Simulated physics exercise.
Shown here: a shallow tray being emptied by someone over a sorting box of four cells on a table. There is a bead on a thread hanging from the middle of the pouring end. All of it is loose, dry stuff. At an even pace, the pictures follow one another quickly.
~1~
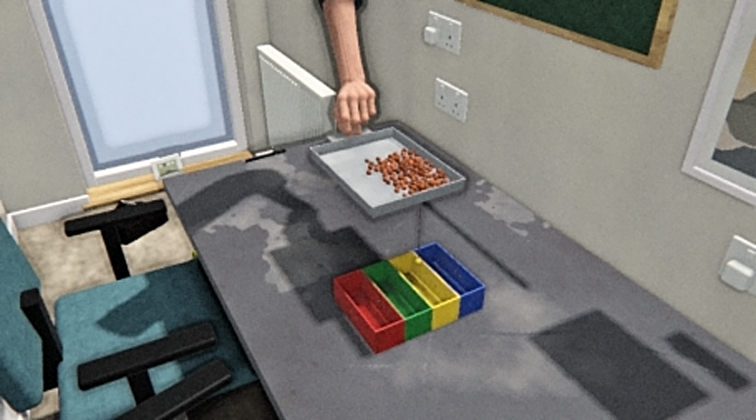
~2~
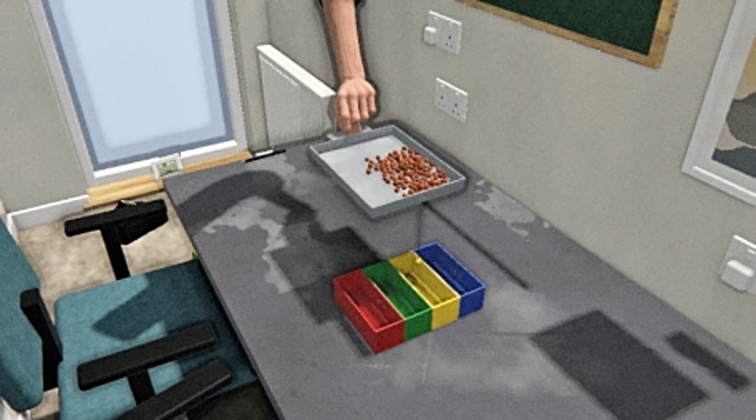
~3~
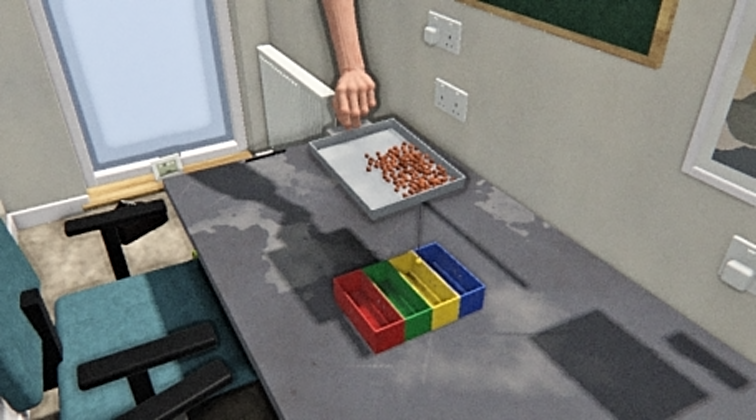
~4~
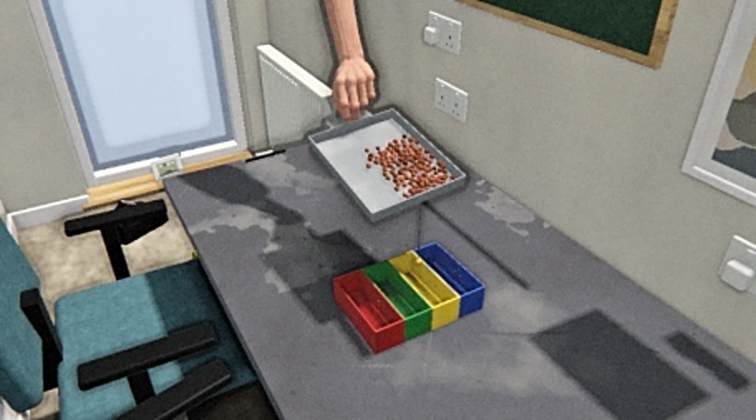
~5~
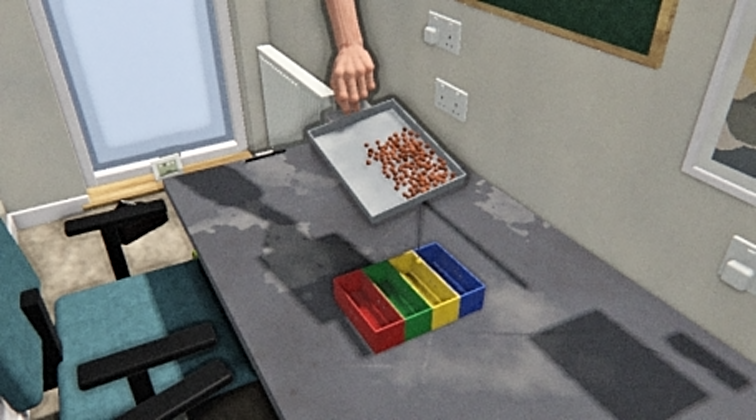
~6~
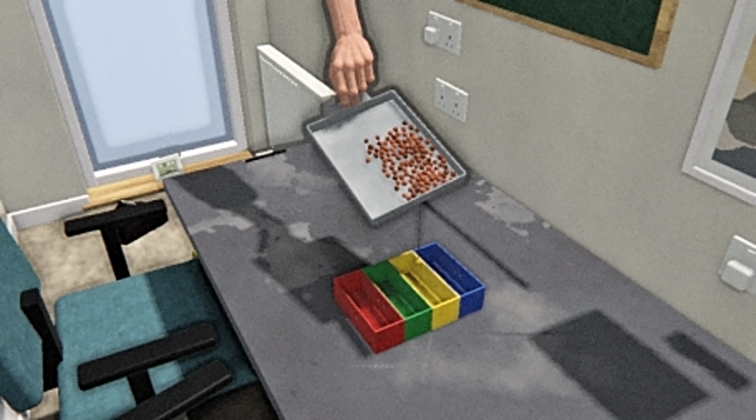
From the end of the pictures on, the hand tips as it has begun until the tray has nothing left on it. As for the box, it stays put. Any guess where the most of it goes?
I'd say the green cell.
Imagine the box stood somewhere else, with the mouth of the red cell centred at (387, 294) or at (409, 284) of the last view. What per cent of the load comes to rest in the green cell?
Trial 1 about 30 %, trial 2 about 0 %.
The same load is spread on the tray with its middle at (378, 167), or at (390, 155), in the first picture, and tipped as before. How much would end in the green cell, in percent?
Near 50 % and 60 %.
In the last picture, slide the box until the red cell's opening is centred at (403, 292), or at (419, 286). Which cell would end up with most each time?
Try one: The red one; try two: The red one.
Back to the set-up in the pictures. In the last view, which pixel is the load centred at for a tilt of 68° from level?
Around (400, 188).
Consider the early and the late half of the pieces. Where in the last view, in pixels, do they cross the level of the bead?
(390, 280) first, (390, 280) later.
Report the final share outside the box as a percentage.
Close to 0 in a hundred.
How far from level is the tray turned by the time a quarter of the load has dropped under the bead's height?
Roughly 120 degrees of tilt.
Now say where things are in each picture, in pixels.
The first frame shows corners of the pouring end at (373, 206) and (463, 178), level; middle of the load at (412, 174), clay pellets; bead on its thread at (418, 262); red cell at (390, 335); green cell at (418, 323); yellow cell at (446, 311); blue cell at (471, 300).
The second frame shows corners of the pouring end at (373, 207) and (463, 178), level; middle of the load at (412, 173).
The third frame shows corners of the pouring end at (373, 209) and (464, 177), tipped barely, lowest at the left corner; middle of the load at (412, 171).
The fourth frame shows corners of the pouring end at (373, 212) and (464, 175), tipped a little, lowest at the left corner; middle of the load at (412, 167).
The fifth frame shows corners of the pouring end at (373, 215) and (464, 174), tipped clearly, lowest at the left corner; middle of the load at (413, 164).
The sixth frame shows corners of the pouring end at (373, 218) and (465, 173), tipped clearly, lowest at the left corner; middle of the load at (413, 161); red cell at (390, 335); green cell at (418, 323); yellow cell at (446, 311); blue cell at (471, 300).
Soon, tray tipped steeply; all on the tray.
A while on, tray tipped past a quarter turn; nearly all on the tray; a stray few in the green cell; a stray few in the red cell.
Towards the end, tray tipped past a quarter turn; about two thirds in the green cell; about a quarter in the red cell; a small part in the yellow cell; a stray few in the blue cell; a stray few falling or outside the box.
Finally, tray tipped past a quarter turn; about two thirds in the green cell; about a quarter in the red cell; a small part in the yellow cell; a stray few in the blue cell; a stray few outside the box.
